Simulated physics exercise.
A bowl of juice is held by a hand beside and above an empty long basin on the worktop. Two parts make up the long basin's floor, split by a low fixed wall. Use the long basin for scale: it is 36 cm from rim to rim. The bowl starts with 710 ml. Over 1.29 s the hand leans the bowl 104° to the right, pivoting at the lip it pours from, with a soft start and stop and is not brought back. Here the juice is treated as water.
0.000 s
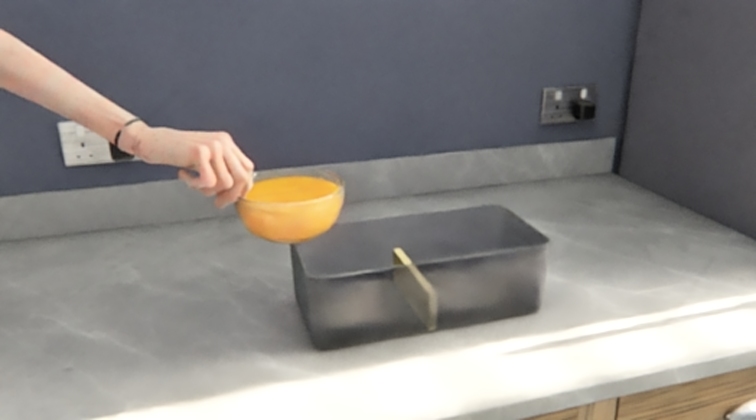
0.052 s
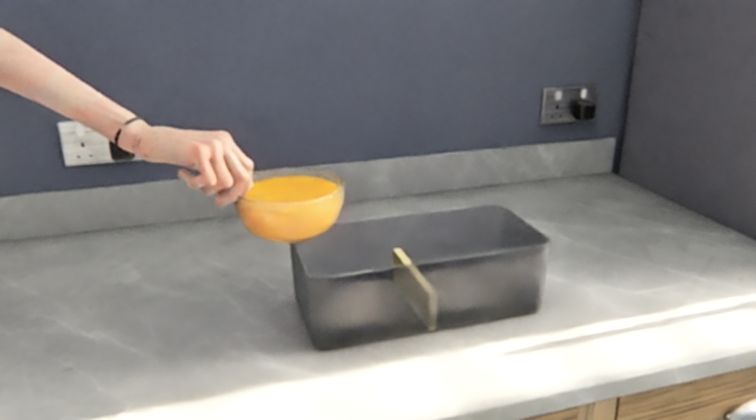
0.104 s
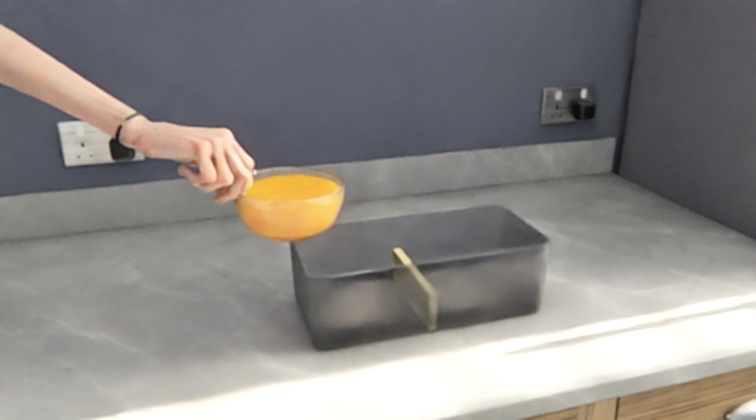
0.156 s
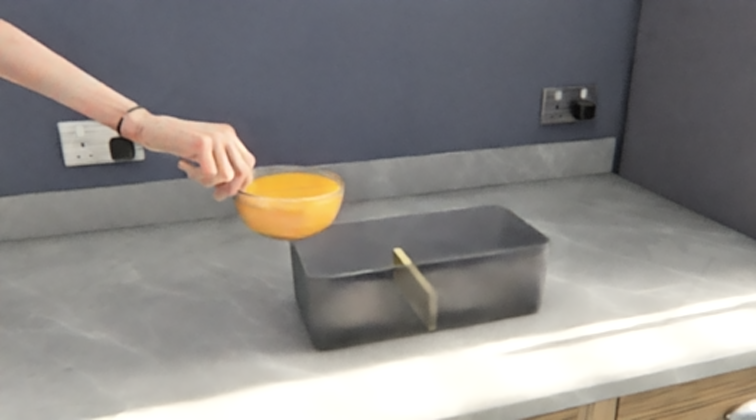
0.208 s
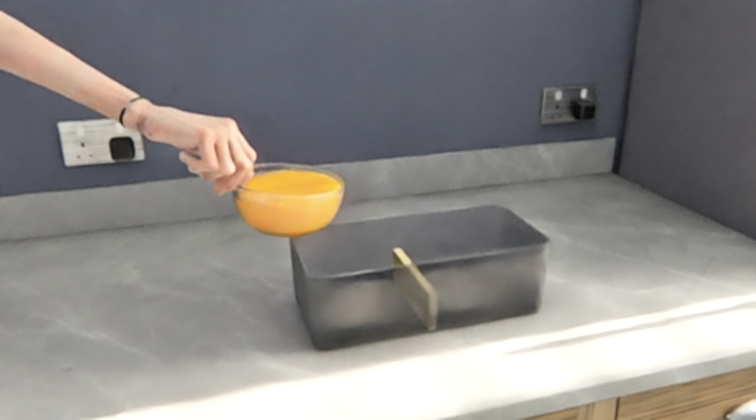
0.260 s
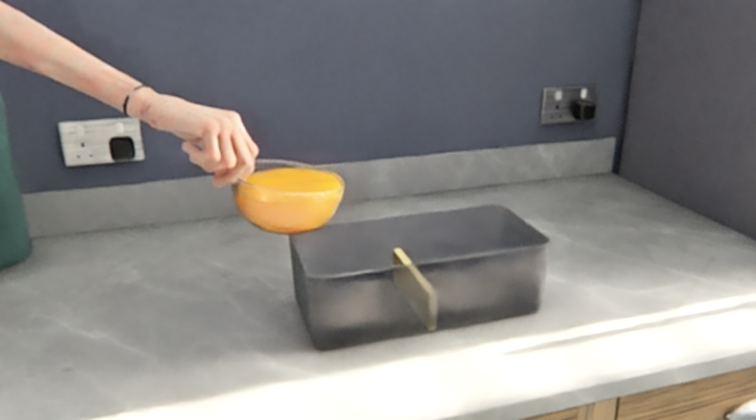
To begin with, a hand holds a clear bowl of orange juice level, beside and above an empty long dark basin on a grey worktop. The hand then slowly leans the bowl slightly to the right, while the juice stays inside and the basin remains still and empty.
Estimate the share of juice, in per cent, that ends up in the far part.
About 33 per cent.
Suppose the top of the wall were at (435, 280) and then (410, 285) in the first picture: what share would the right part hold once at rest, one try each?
5 in a hundred, followed by 55 in a hundred.
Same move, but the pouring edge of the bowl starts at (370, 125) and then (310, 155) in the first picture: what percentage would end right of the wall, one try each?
About 90 %, then about 0 %.
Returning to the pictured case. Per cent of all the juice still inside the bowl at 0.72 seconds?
Around 48 percent.
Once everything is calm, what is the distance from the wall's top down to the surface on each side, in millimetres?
The left comes to roughly 42 mm and the right to roughly 50 mm.
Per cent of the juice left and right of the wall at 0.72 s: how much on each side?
Left roughly 18, right roughly 0.
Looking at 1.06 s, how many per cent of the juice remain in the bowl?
Close to 4 percent of the whole amount.
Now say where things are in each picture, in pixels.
In the first picture, it leans 0°; its right rim is at (342, 181); the juice meets the walls at (235, 197) and (339, 186); the long basin's rim runs from (298, 254) to (526, 223); the wall's top is at (413, 270).
In the second picture, it leans 0°; its right rim is at (342, 181); the juice meets the walls at (236, 196) and (339, 185).
In the third picture, it leans 2°; its right rim is at (342, 181); the juice meets the walls at (235, 195) and (339, 185).
In the fourth picture, it leans 4°; its right rim is at (342, 181); the juice meets the walls at (235, 193) and (339, 183).
In the fifth picture, it leans 7°; its right rim is at (341, 181); the juice meets the walls at (234, 191) and (339, 181).
In the sixth picture, it leans 10°; its right rim is at (341, 181); the juice meets the walls at (235, 188) and (339, 178).
By 0.72 s the tilt is 61° and 48 per cent is still to pour, 17 is left of the wall and 0 right of it.
By 1.06 s the tilt is 96° and 4 per cent is still to pour, 54 is left of the wall and 32 right of it.
By 1.41 s the tilt is 104° and 0 per cent is still to pour, 66 is left of the wall and 33 right of it.
By 1.79 s the tilt is 104° and 0 per cent is still to pour, 66 is left of the wall and 33 right of it.
At rest 66 per cent lies left of the wall, 33 right of it and 1 outside.
